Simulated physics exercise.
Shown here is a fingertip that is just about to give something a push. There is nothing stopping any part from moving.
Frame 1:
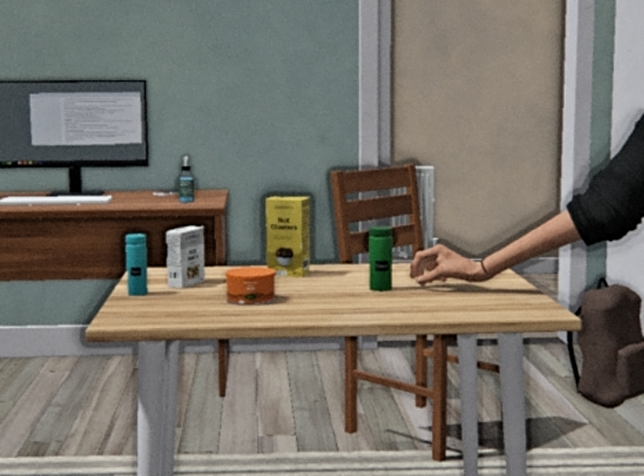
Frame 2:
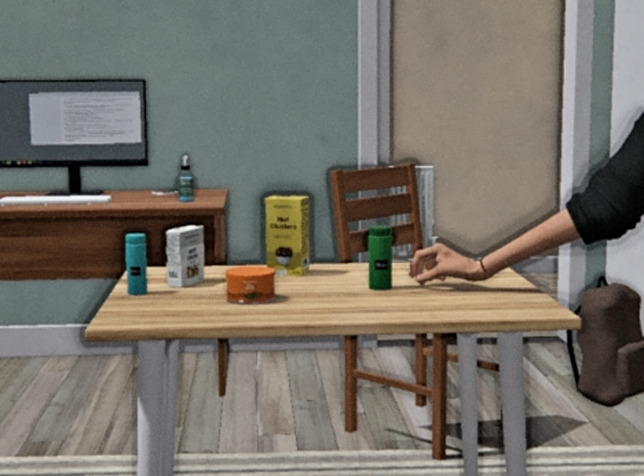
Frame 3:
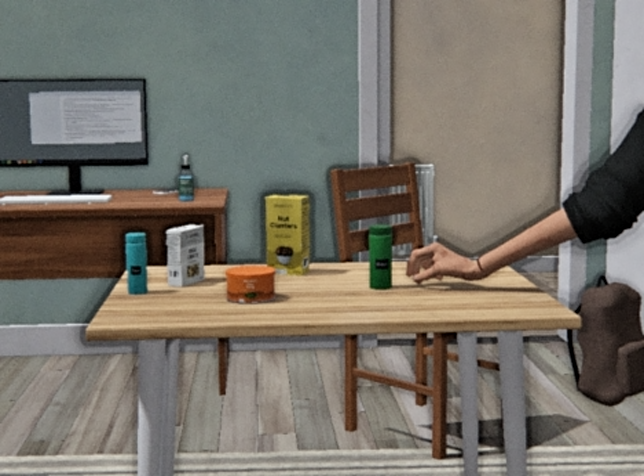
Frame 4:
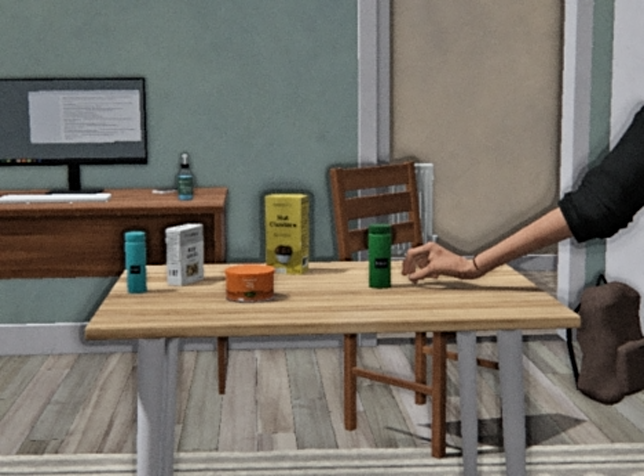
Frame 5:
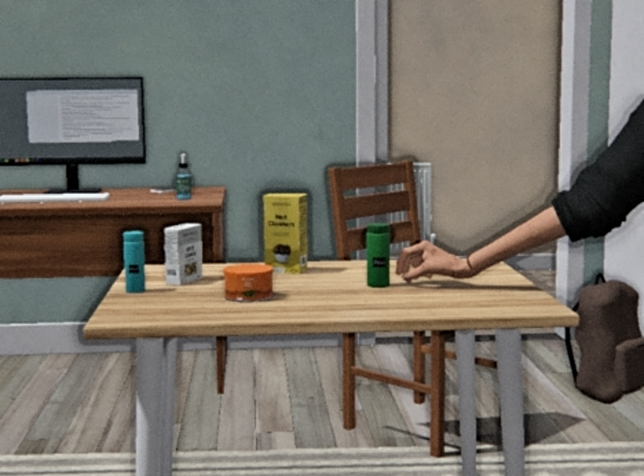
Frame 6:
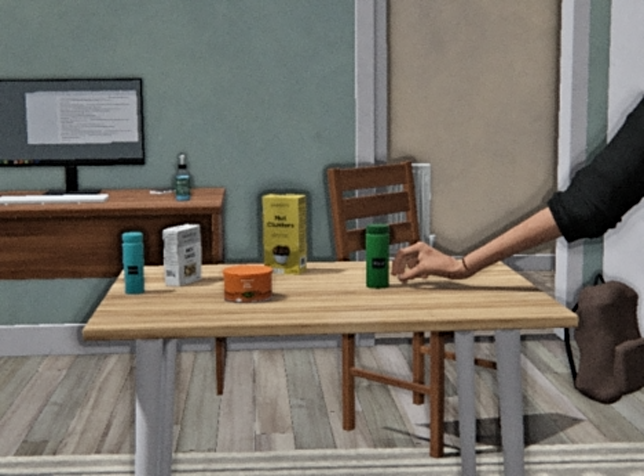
A hand reached in from the right and edged slightly left until its fingertips were right beside the green shaker, which stayed upright on the wooden table among a few other containers.
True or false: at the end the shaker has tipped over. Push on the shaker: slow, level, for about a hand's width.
False.
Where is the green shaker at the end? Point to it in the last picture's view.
Close to (323, 257) in the last picture.
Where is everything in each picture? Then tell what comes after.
Green shaker (381, 259), in the first frame.
Green shaker (380, 258), in the second frame.
Green shaker (381, 257), in the third frame.
Green shaker (380, 256), in the fourth frame.
Green shaker (378, 255), in the fifth frame.
Green shaker (378, 256), in the sixth frame.
Then, 0.30 s on from there, green shaker shifted a little near (369, 256).
Then, 0.70 s on from there, green shaker shifted about its own width near (351, 257).
Then, 1.00 s on from there, green shaker shifted well along near (337, 257).
Then, 1.30 s on from there, green shaker shifted well along near (323, 258).
In the end, moved from the start, green shaker. At the end, from the last picture's camera, green shaker near (323, 258).
